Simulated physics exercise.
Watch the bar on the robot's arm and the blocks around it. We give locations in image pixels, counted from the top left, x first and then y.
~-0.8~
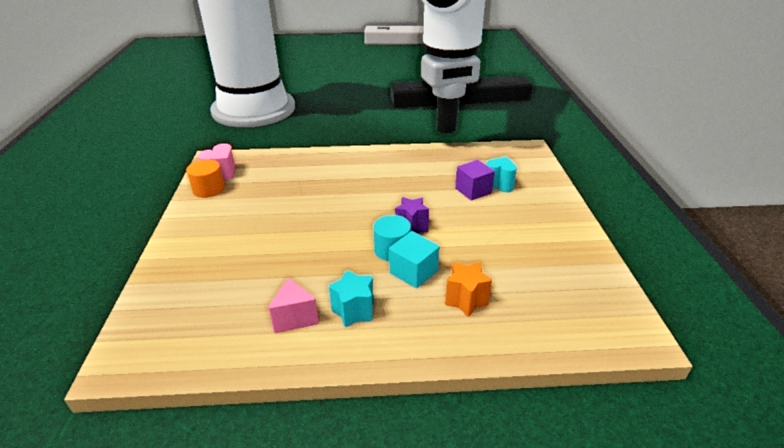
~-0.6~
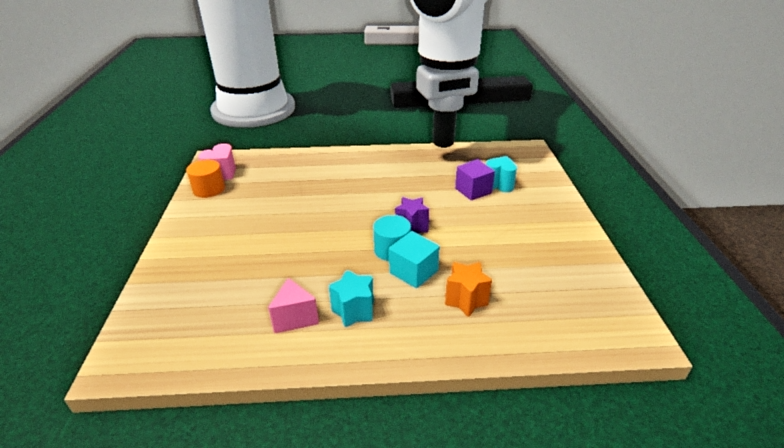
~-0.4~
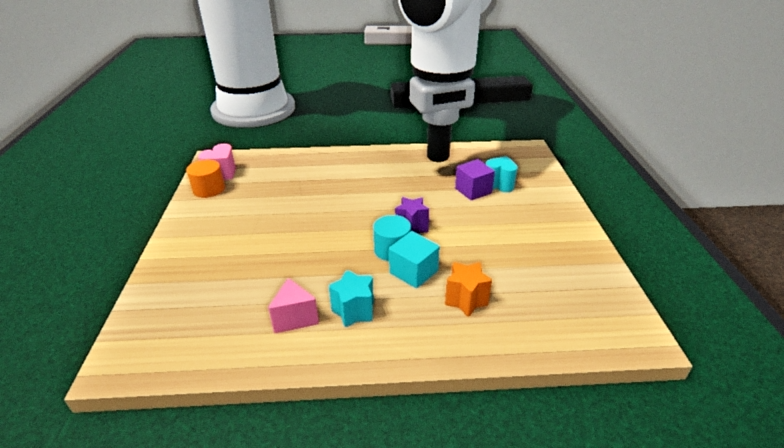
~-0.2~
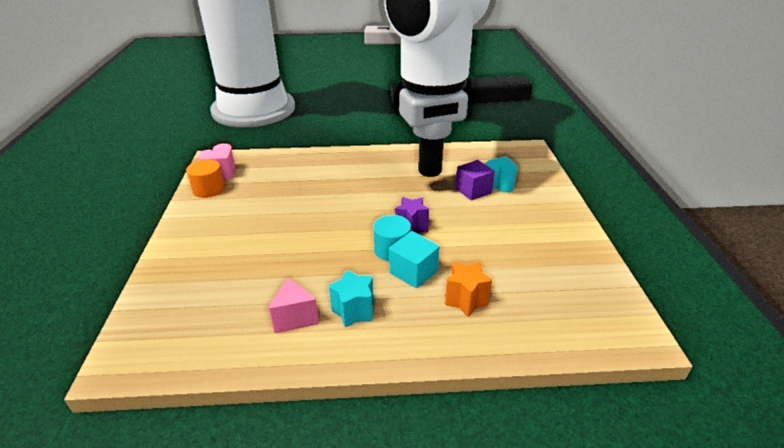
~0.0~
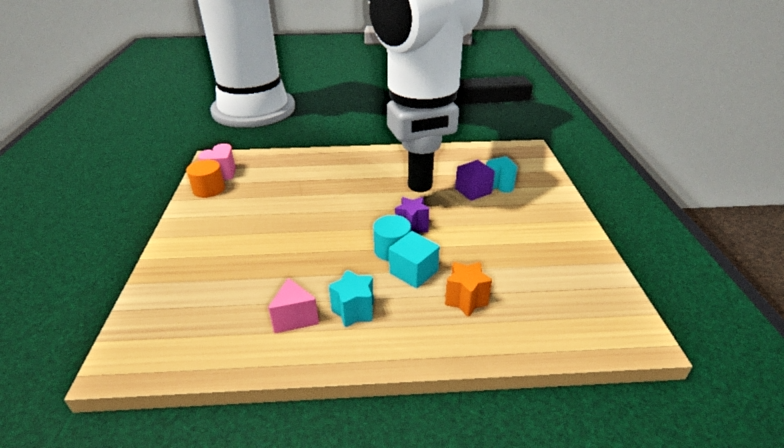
A robot arm's dark bar moving down and slightly left over a wooden board, nearing a purple star among still coloured blocks.
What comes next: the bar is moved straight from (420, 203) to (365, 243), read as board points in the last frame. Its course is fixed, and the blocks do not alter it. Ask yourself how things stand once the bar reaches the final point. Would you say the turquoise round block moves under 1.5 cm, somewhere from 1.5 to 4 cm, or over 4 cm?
Distance: Less than 1.5 cm.
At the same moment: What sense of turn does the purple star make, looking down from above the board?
It is turned anticlockwise.
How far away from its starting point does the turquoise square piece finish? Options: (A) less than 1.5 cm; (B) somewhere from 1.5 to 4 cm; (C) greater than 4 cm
Letter A.
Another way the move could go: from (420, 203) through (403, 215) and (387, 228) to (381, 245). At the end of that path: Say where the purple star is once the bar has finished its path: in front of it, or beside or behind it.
The purple star won't stay at the front of the bar.
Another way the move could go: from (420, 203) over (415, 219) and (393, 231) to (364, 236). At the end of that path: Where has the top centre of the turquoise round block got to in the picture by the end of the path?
Near (370, 246).
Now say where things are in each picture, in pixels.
Bar's lower end (446, 130); turquoise round block (392, 226); purple star (412, 205); turquoise square piece (414, 247); purple square piece (476, 168), in the first picture.
Bar (443, 144); blocks still, in the second picture.
Bar (438, 158); blocks still, in the third picture.
Bar (430, 172); blocks still, in the fourth picture.
Bar (420, 187); turquoise round block (392, 226); purple star (412, 205); turquoise square piece (414, 247); purple square piece (476, 168), in the fifth picture.
The first path, step by step. One third of the way, bar (402, 199); purple star (411, 206), turned 15° anticlockwise.
Two thirds of the way, bar (383, 212); turquoise round block (391, 232); purple star (406, 212), turned 65° anticlockwise; turquoise square piece (416, 251).
At the end, bar (364, 226); turquoise round block (391, 232); purple star (405, 212), turned 70° anticlockwise; turquoise square piece (416, 251); purple square piece still.
